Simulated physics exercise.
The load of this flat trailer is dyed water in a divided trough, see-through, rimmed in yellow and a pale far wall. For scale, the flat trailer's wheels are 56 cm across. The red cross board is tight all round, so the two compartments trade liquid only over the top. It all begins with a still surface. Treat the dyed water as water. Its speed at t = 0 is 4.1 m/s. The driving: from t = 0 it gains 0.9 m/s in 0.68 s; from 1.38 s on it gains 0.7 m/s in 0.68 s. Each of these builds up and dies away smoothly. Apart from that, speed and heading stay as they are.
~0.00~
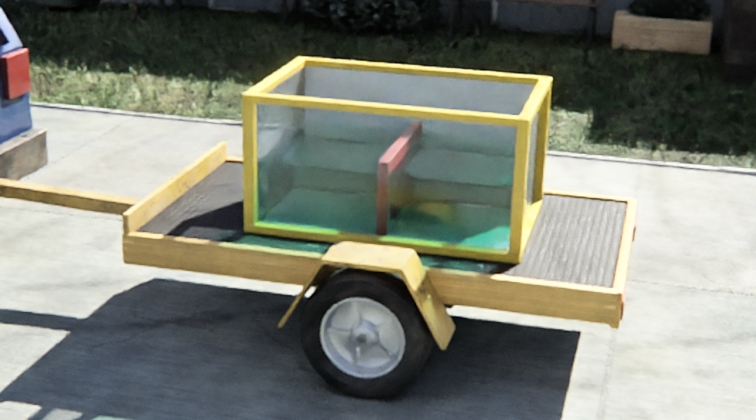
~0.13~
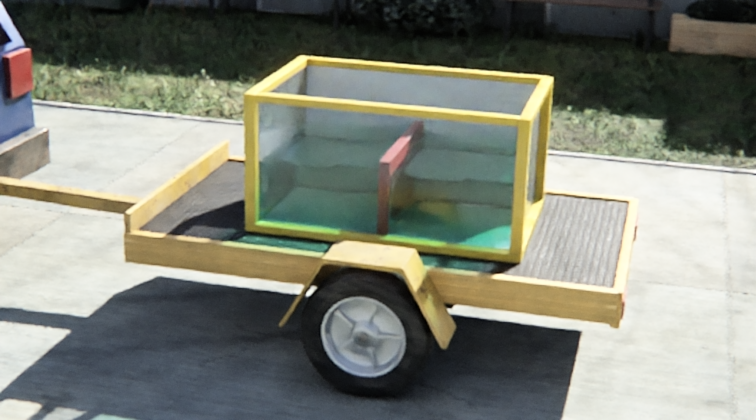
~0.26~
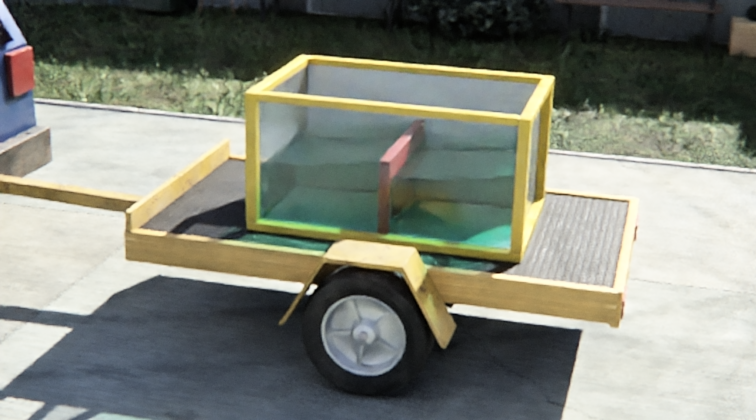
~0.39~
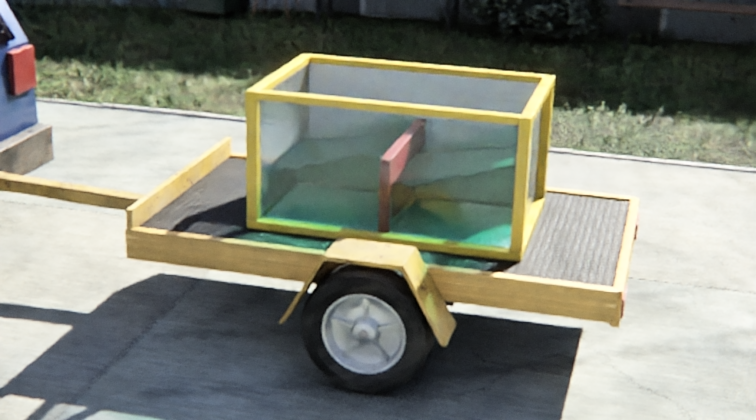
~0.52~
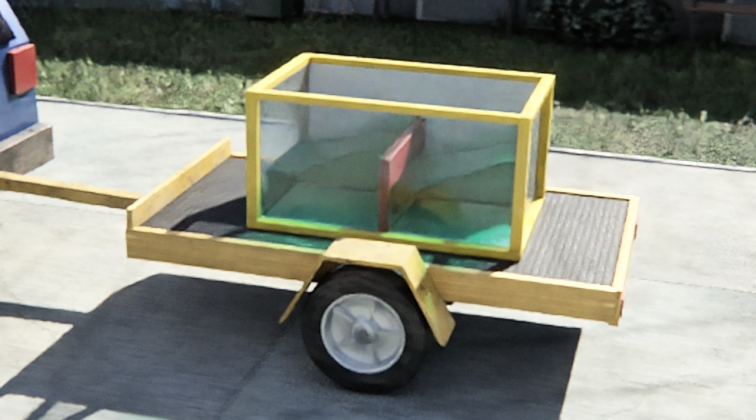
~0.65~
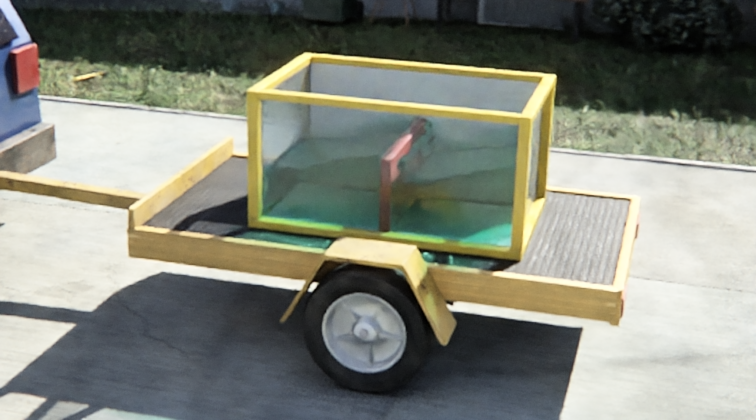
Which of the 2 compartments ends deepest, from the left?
It is deepest in the second one.
By 1.15 s left to right it is 29, 30 cm deep.
By 1.85 s left to right it is 29, 31 cm deep.
By 2.55 s left to right it is 29, 31 cm deep.
By 5.05 s left to right it is 29, 31 cm deep.
